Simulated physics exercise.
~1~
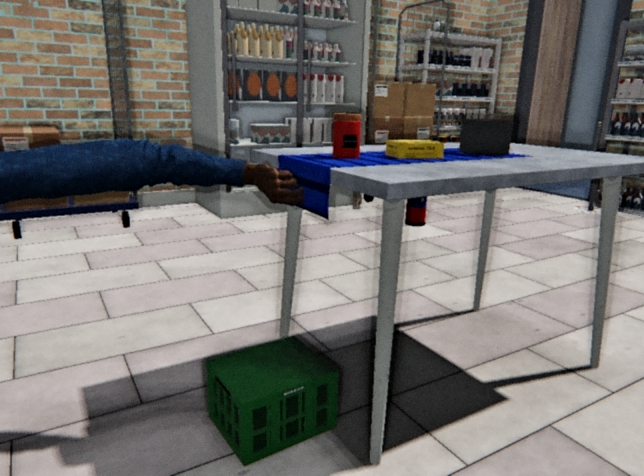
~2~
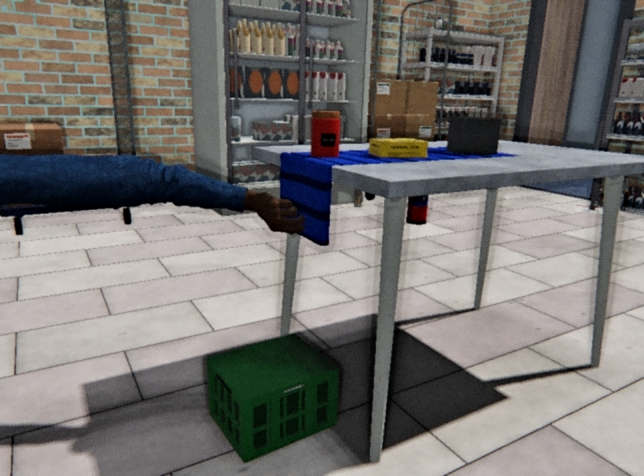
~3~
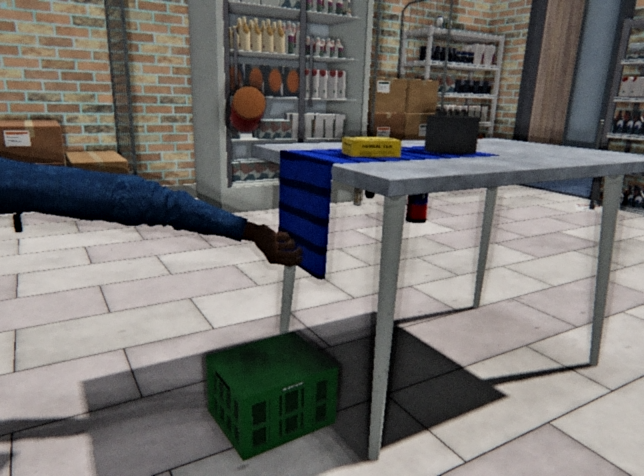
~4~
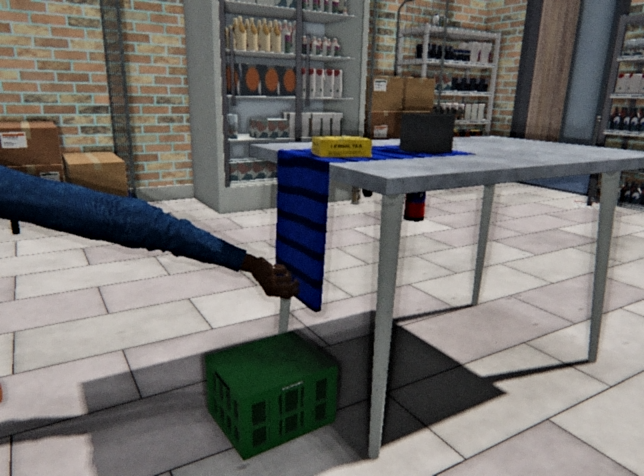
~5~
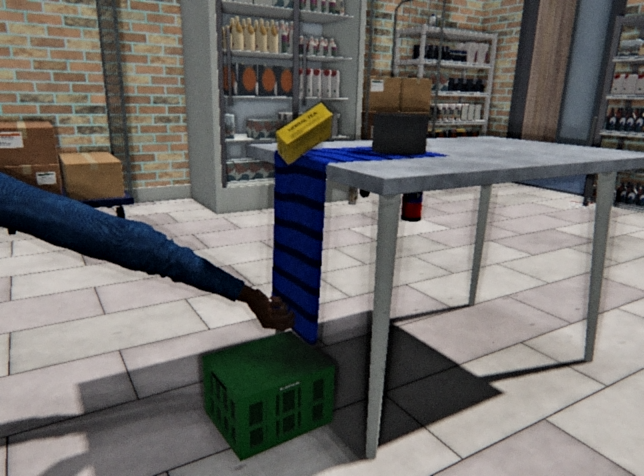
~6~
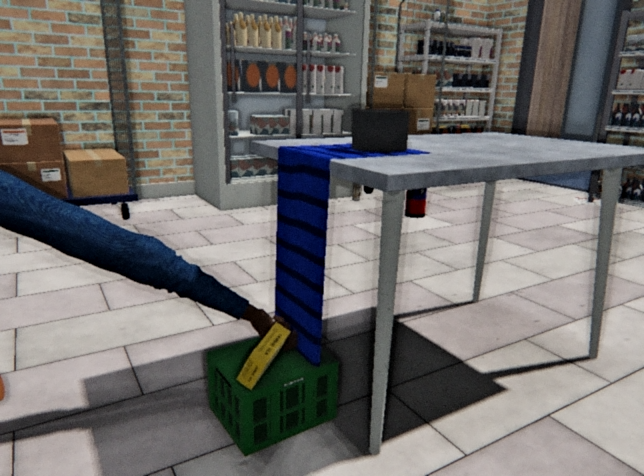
A hand slowly pulled a blue cloth down over the left end of a table, drawing the things on it along; the red jar toppled off first, then the yellow packet tipped over the edge and fell as the cloth reached the green crate, leaving the dark pot on the table.
